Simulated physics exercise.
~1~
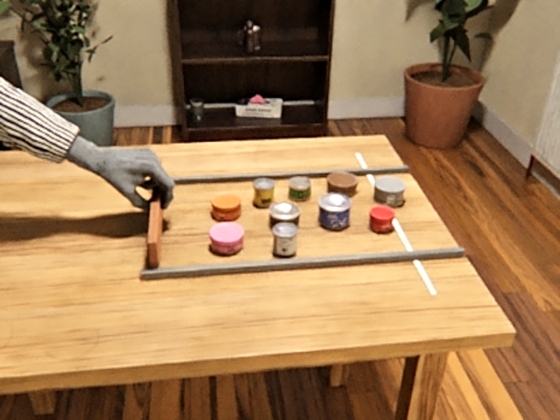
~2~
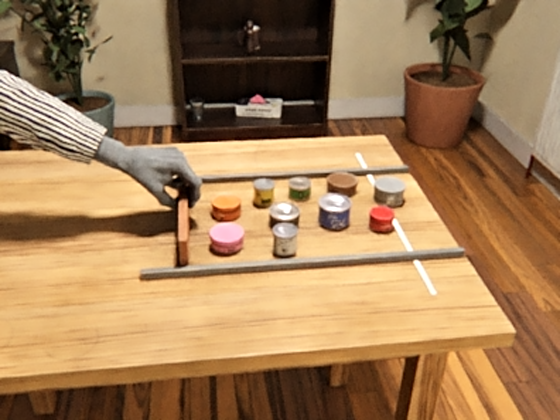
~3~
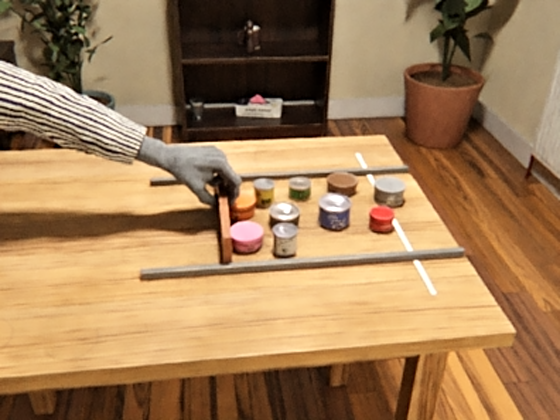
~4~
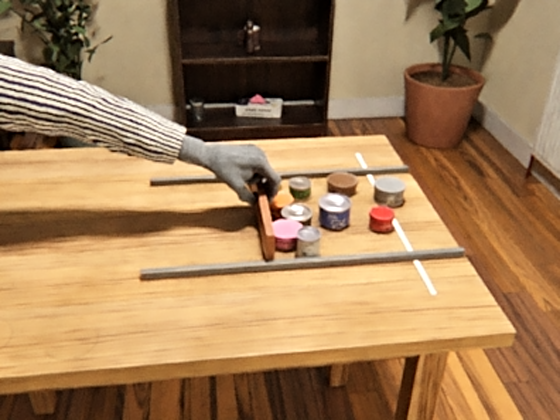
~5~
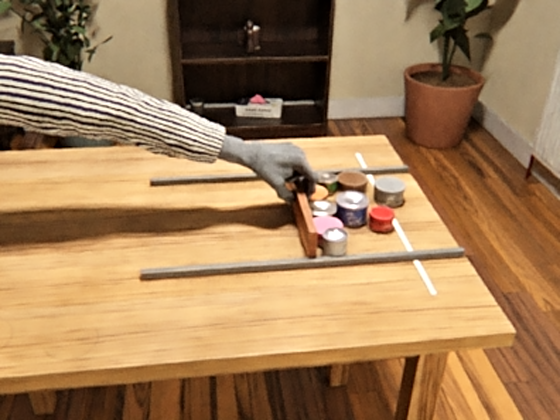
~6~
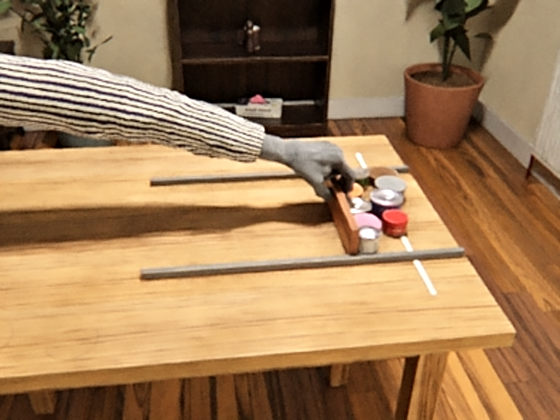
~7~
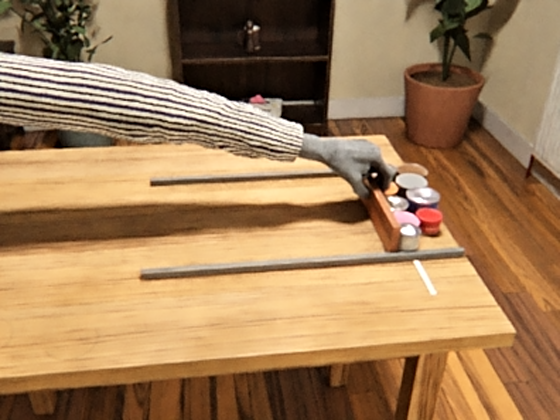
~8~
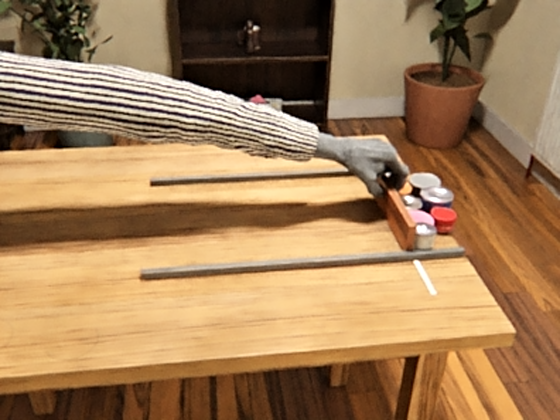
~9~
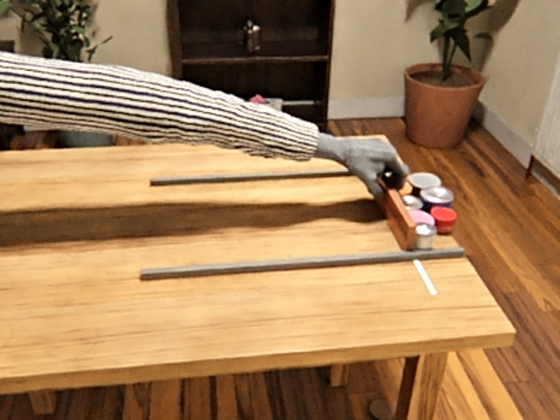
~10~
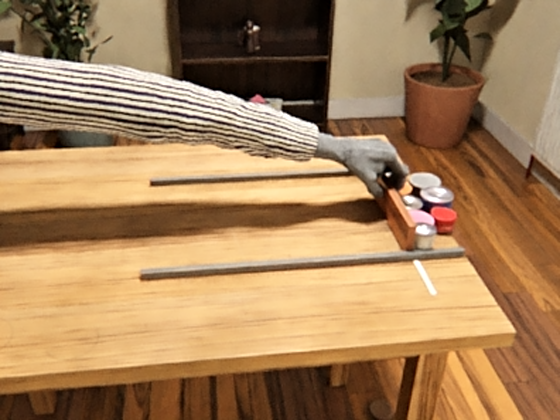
A gloved hand in a striped sleeve grips an upright reddish board at the left of ten small pots and tins scattered between two grey rails on a wooden table, seen from above at an angle. A dark shelf and potted plants stand behind. The hand pushes the board steadily right, gathering the orange, pink, white, red and other pots into a cluster. They slide over the white tape toward the table's right edge, where the brown pot drops off. The board stops at the tape, the remaining cluster resting against it near the edge.
